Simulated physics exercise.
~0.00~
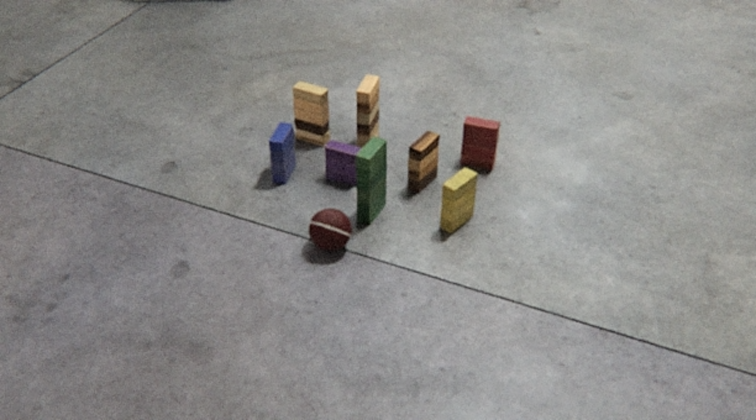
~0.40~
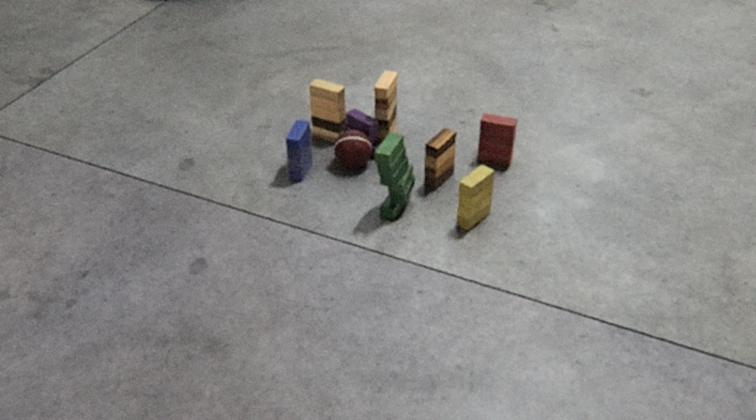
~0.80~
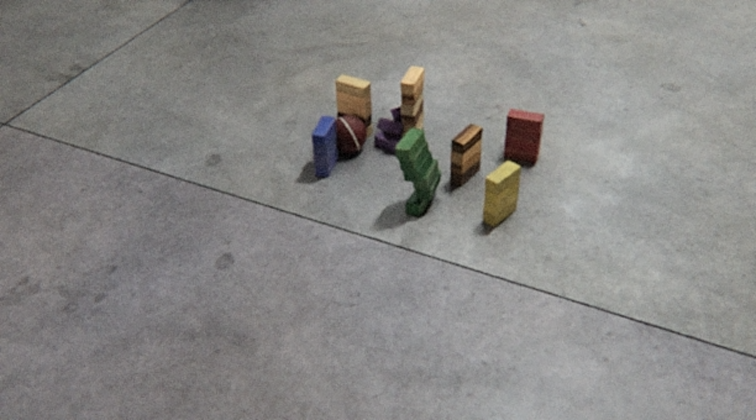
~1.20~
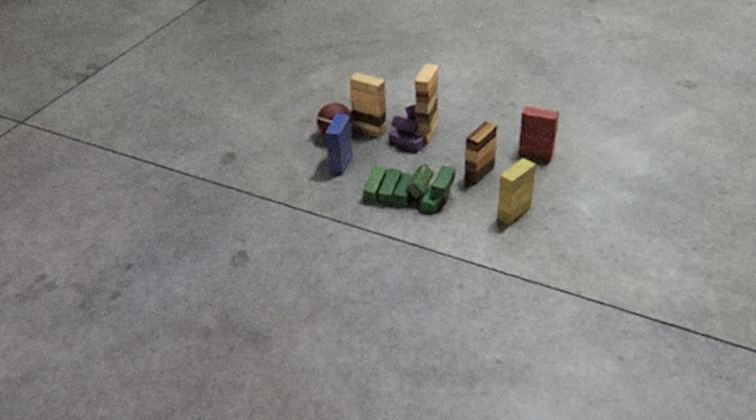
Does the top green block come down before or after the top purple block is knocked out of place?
It comes down after. The top purple block is knocked out of place early on, while the top green block stays up on its crooked tower until that collapses later.
